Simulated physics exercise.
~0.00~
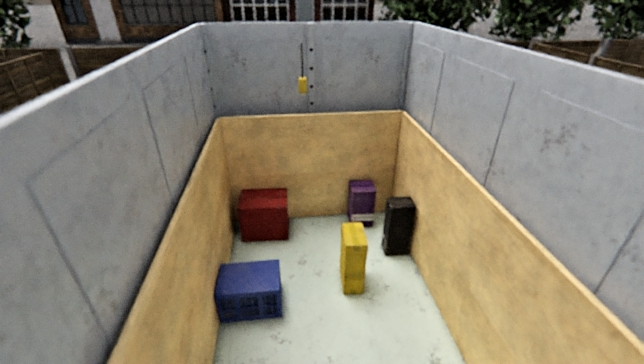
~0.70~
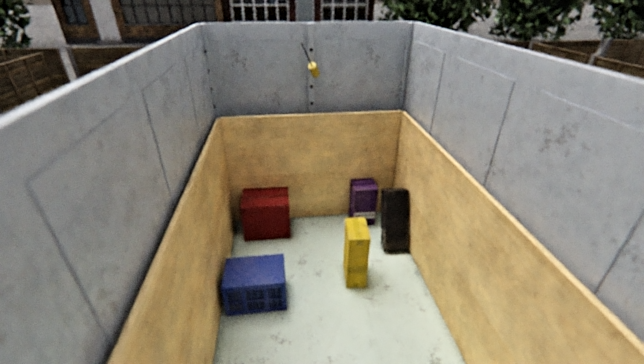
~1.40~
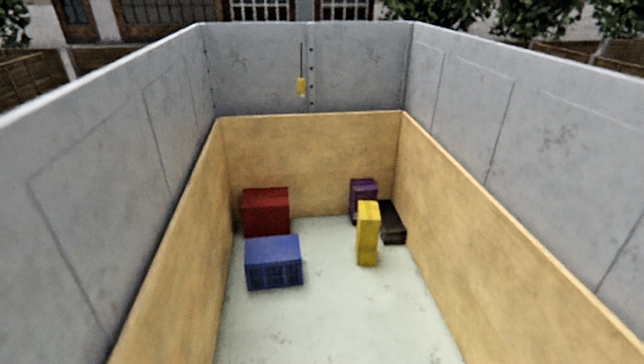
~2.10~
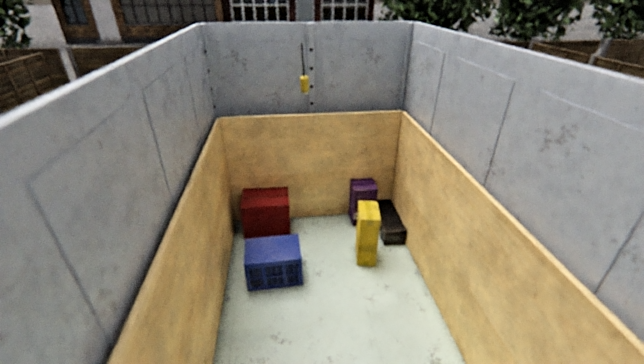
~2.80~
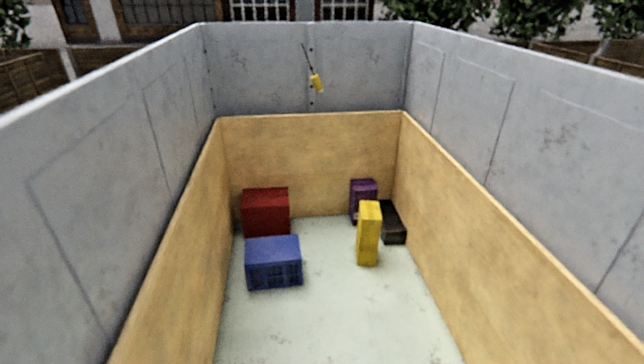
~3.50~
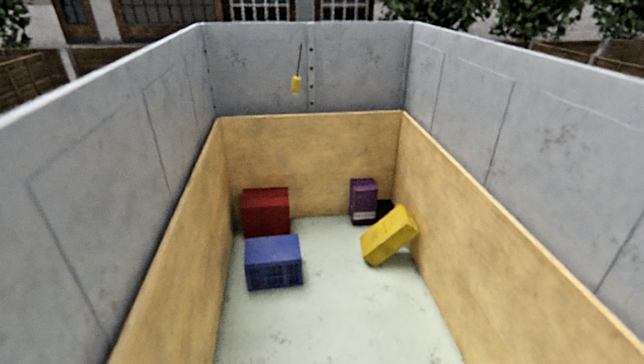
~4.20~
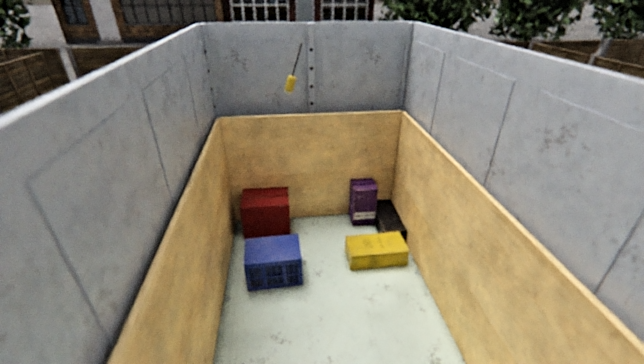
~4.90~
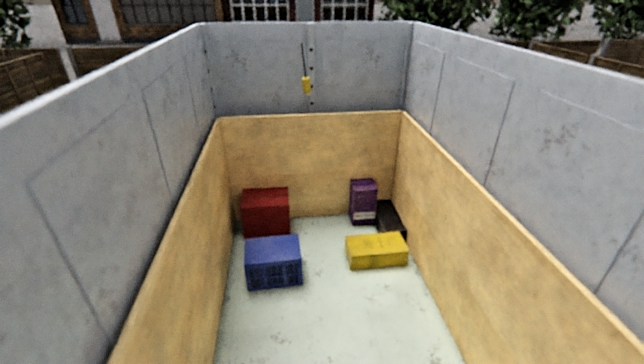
In this clip, five boxes stand in an open-topped, wood-lined bay as a blue box slides forward and right and a black box tips onto its side. The yellow box shifts, then topples rightward and ends lying flat, while the red and purple boxes stay in place.
